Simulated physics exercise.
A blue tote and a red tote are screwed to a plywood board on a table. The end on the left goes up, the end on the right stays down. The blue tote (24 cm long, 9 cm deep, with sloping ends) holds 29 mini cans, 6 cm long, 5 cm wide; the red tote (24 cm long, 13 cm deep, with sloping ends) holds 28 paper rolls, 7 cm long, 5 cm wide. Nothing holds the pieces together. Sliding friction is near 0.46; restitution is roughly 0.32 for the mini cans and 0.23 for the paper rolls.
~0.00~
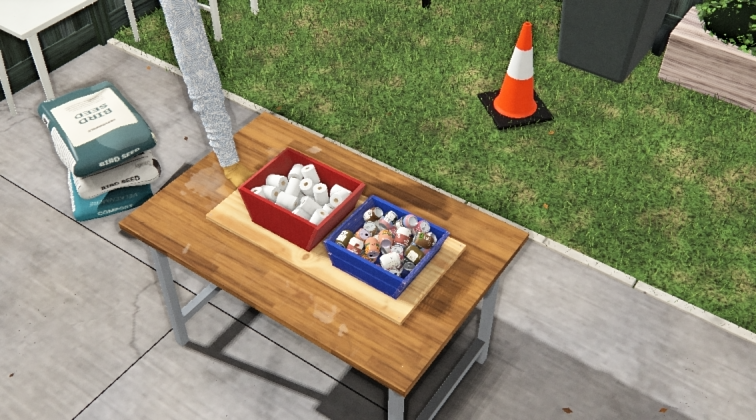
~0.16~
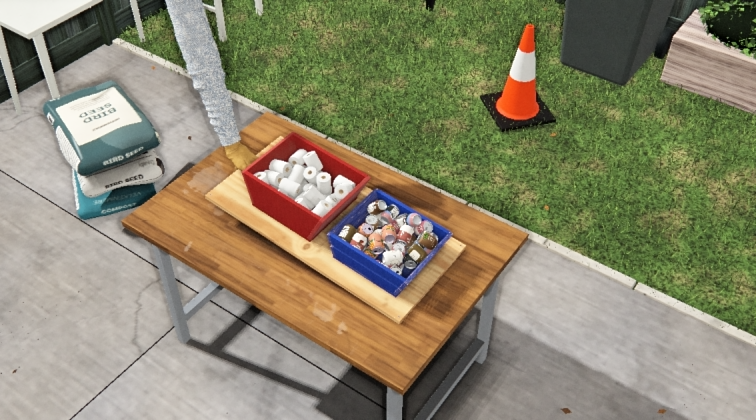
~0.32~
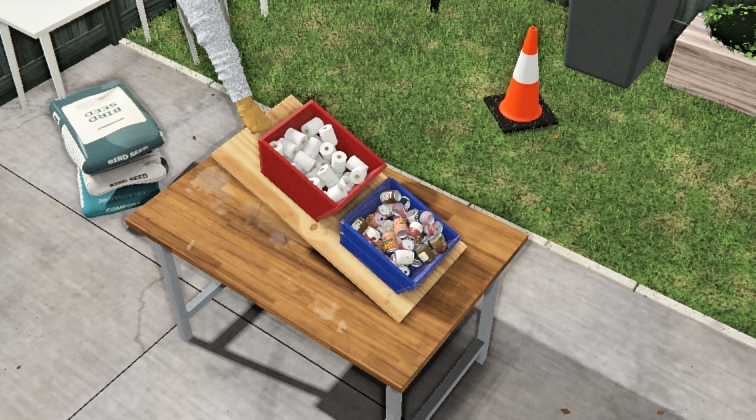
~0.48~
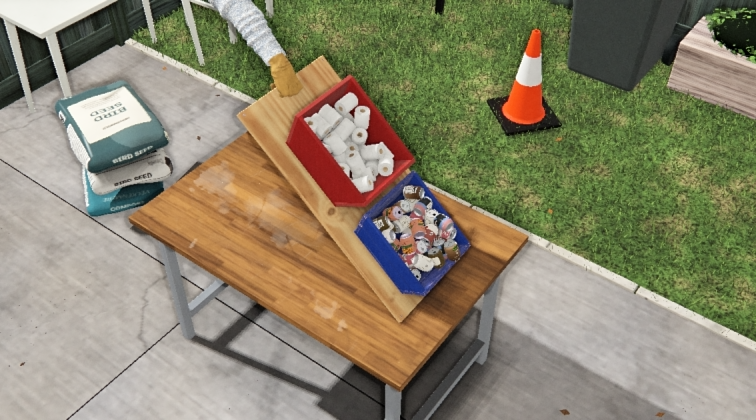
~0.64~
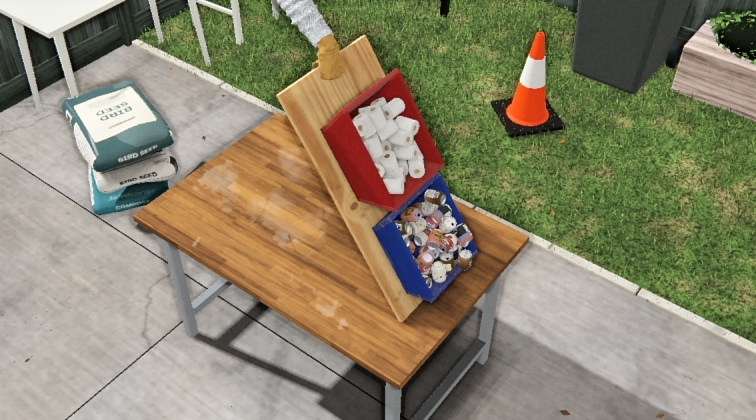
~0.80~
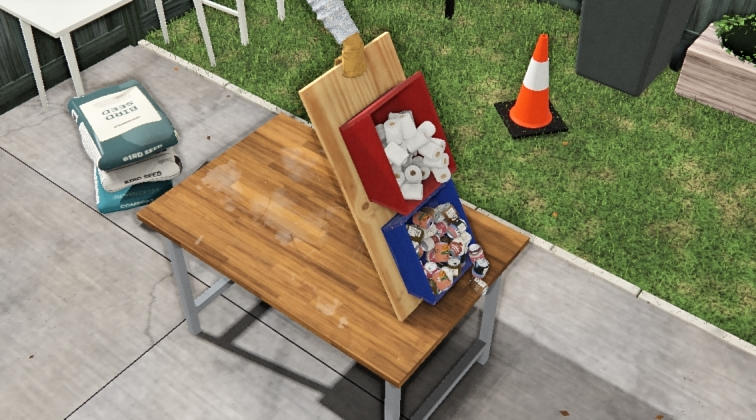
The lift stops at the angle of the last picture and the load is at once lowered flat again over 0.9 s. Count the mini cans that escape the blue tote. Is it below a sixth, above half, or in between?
Out of the blue tote go from a sixth to a half of the mini cans.
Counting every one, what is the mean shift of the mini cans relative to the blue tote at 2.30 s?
About 24 cm to the right.
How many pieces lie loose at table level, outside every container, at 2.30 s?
Roughly 3.
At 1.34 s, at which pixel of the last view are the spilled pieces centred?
At about (487, 292).
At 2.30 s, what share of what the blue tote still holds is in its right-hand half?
About 80 per cent.
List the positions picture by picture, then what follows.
In the first frame (we follow the rim corner now nearest the camera; the camera moves round a little), blue tote at (403, 281); red tote at (316, 227); tilt 0°; nothing out yet.
The second frame shows blue tote at (406, 281); red tote at (321, 219); tilt 7°.
The third frame shows blue tote at (414, 284); red tote at (337, 206); tilt 22°.
The fourth frame shows blue tote at (425, 291); red tote at (365, 202); tilt 41°.
The fifth frame shows blue tote at (432, 299); red tote at (395, 207); tilt 56°.
The sixth frame shows blue tote at (435, 301); red tote at (408, 212); tilt 63°; 1 out, the lowest can at (478, 286).
After 1.04 s, tilt 52°; 4 of 29 out of the blue tote and 6 of 28 out of the red tote.
After 1.34 s, tilt 22°; 9 of 29 out of the blue tote and 12 of 28 out of the red tote.
After 1.76 s, tilt 0°; 9 of 29 out of the blue tote and 12 of 28 out of the red tote.
Outcome (at 2.30 s), 9 of 29 out of the blue tote and 12 of 28 out of the red tote. Asked share, 9 of 29, 31 per cent.
